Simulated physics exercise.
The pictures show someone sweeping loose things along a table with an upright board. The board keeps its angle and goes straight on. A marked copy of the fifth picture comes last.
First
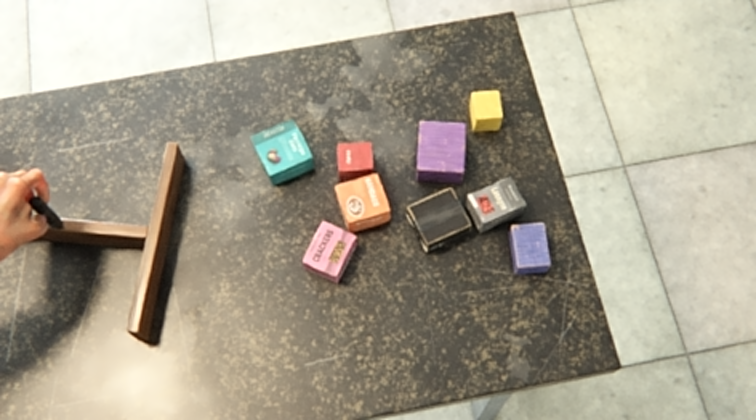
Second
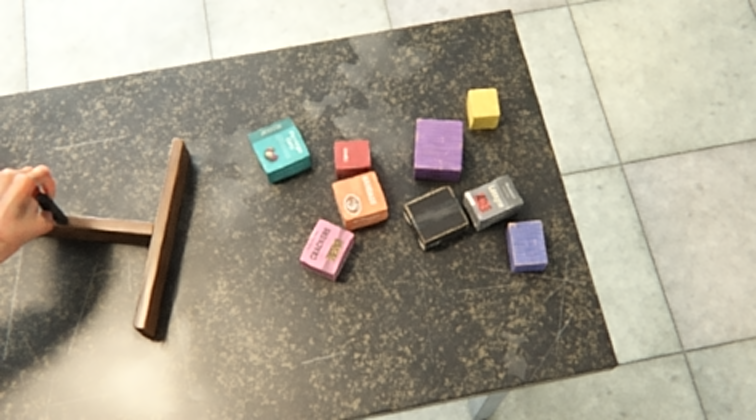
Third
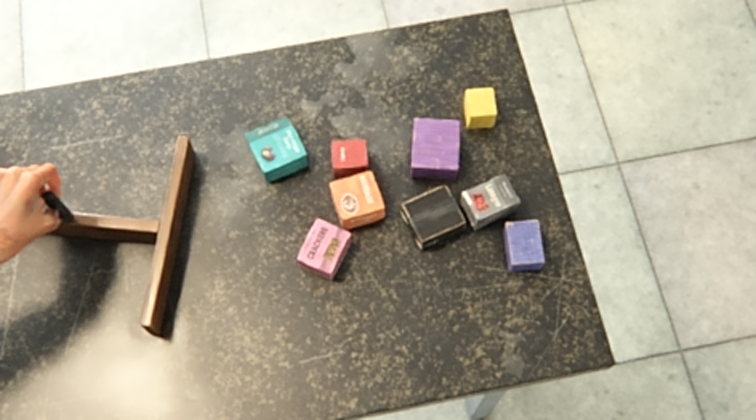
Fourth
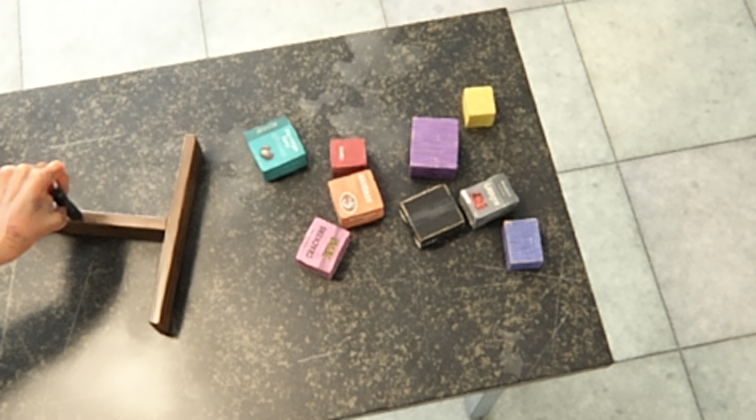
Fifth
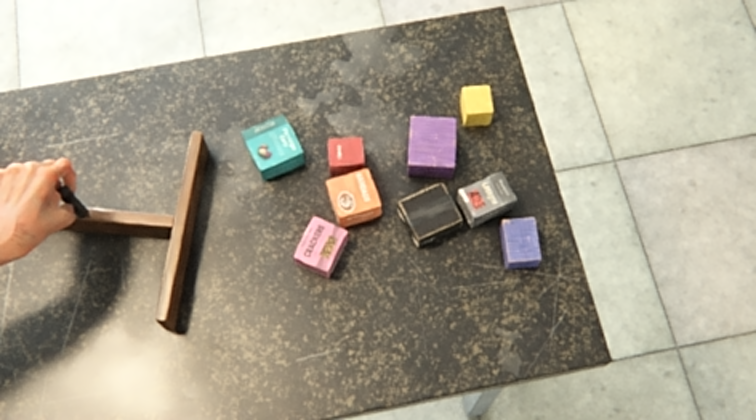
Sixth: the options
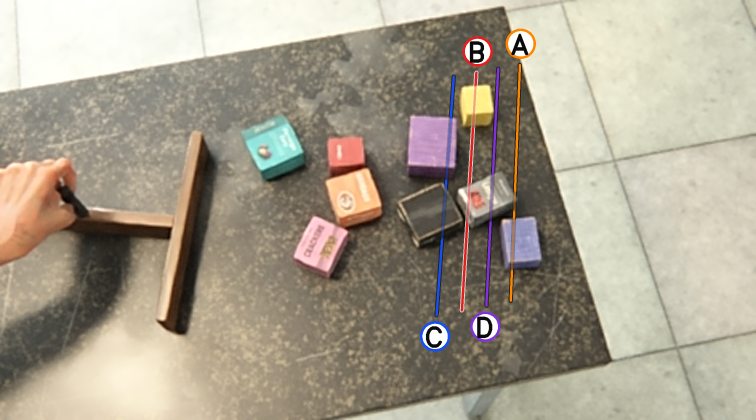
A hand holding a wooden T-shaped board slid it slowly a short way right across a dark speckled table, toward nine colourful little boxes and blocks that sat apart from it, undisturbed.
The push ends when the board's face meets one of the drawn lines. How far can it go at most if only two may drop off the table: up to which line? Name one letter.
It can go as far as B.
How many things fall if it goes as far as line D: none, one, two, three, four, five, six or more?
Three.
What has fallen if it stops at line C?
The purple block goes over.
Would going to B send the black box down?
By then, no.
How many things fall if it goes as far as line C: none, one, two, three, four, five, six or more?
One.
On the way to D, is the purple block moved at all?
Yes.
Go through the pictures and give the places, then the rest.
The first frame shows red packet (356, 162); grey box (495, 205); turquoise packet (283, 153).
The second frame shows board (159, 229); orange box (360, 202).
The third frame shows board (165, 227); blue block (524, 246).
The fourth frame shows board (173, 224); purple block (434, 148).
The fifth frame shows board (179, 222); red packet (347, 157); grey box (486, 200); turquoise packet (274, 148).
On the marked copy, A at (516, 176); B at (470, 185); C at (446, 189); D at (493, 180).
Following B. Soon after the start, board (284, 202); turquoise packet (325, 150); red packet (366, 156).
Later, board (388, 183); purple block (504, 145); grey box (512, 199).
In the end, board (468, 169); purple block over the edge; grey box over the edge; two fallen.
As for the rest, A drops six; C is within the limit but short; D drops three.
